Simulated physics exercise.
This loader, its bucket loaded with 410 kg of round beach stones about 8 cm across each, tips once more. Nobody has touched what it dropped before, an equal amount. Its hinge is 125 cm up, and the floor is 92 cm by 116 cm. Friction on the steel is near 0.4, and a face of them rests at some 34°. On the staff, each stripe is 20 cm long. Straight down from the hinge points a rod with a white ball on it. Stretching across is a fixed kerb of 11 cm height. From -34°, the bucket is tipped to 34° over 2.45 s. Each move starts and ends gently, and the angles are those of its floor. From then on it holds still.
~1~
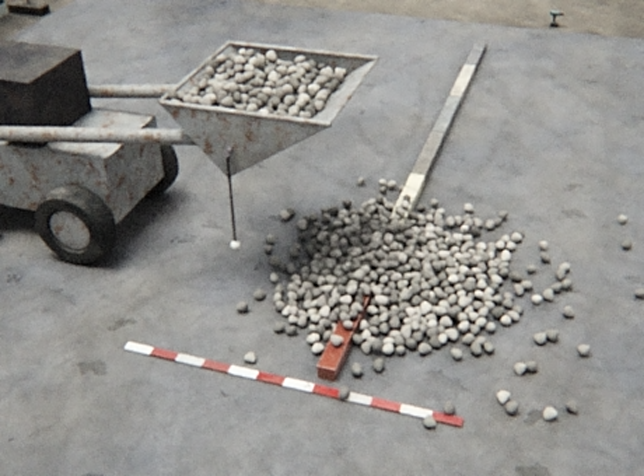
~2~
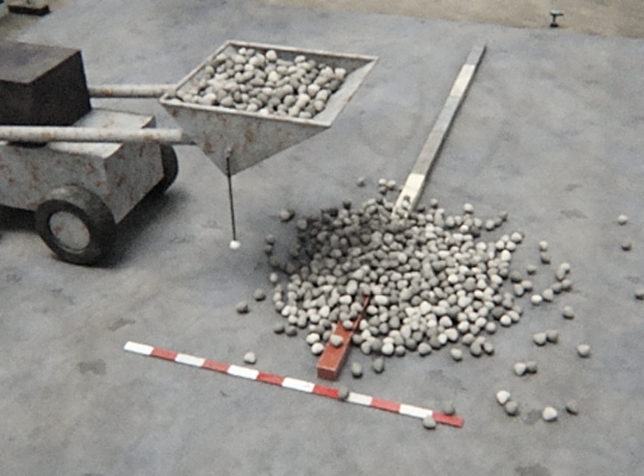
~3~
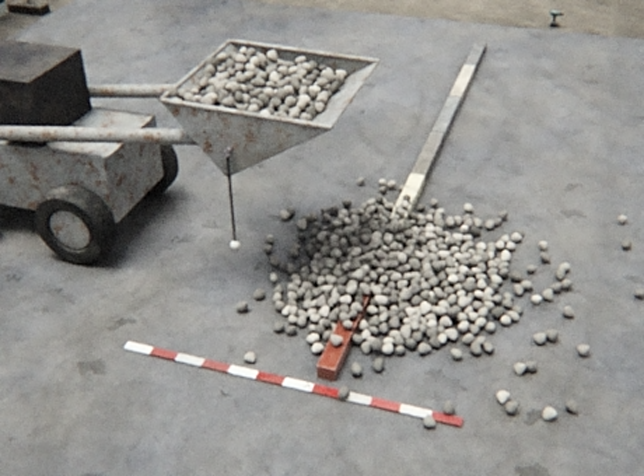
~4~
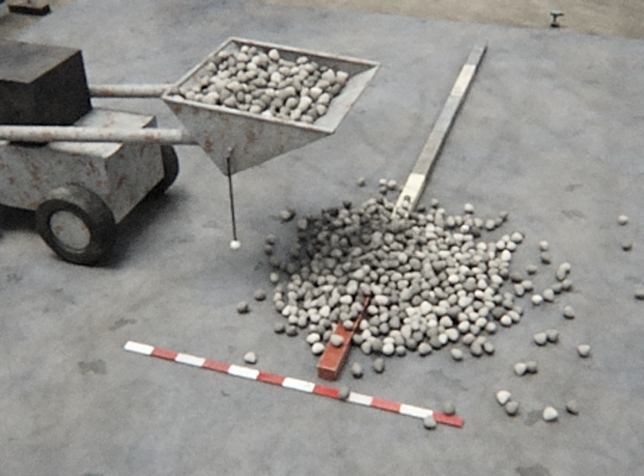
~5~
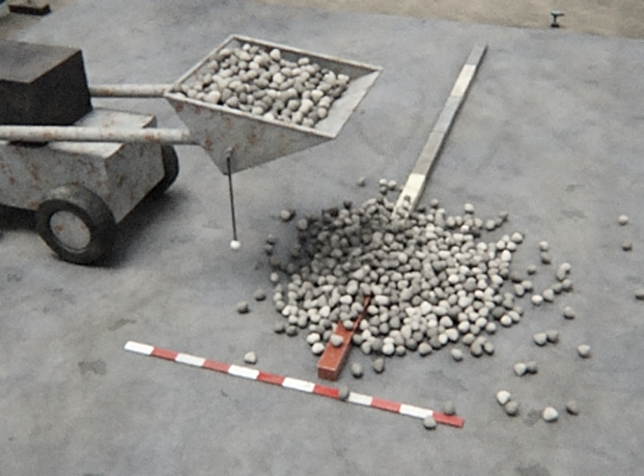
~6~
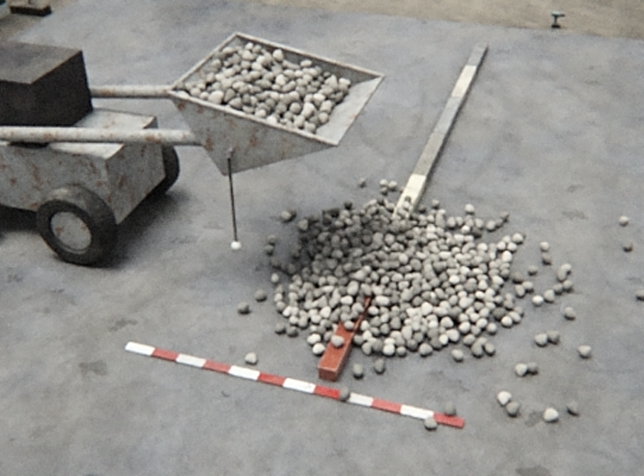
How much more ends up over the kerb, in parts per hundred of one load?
Close to 72 parts in a hundred.
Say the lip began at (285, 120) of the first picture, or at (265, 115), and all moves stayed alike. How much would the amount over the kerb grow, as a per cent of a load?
I'd guess close to 20 per cent first and close to 5 per cent second.
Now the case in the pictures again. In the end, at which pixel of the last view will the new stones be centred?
Roughly at (407, 263) in the last picture.
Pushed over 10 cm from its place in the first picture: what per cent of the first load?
Close to 15 in a hundred of them.
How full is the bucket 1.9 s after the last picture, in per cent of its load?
It holds some 15 per cent.
Then, 1.2 s after the last picture the floor is at 23°; in per cent of one load, 89 in the bucket, 58 on this side of the kerb, 53 over the kerb; the foremost stones are at (618, 324).
Then, 1.9 s after the last picture the floor is at 34°; in per cent of one load, 16 in the bucket, 87 on this side of the kerb, 97 over the kerb; the foremost stones are at (618, 324).
Then, 2.3 s after the last picture the floor is at 34°; in per cent of one load, 0 in the bucket, 82 on this side of the kerb, 118 over the kerb; the foremost stones are at (618, 324).
Then, 4.9 s after the last picture the floor is at 34°; in per cent of one load, 0 in the bucket, 75 on this side of the kerb, 125 over the kerb; the foremost stones are at (619, 324). Net gain over the kerb, 72.
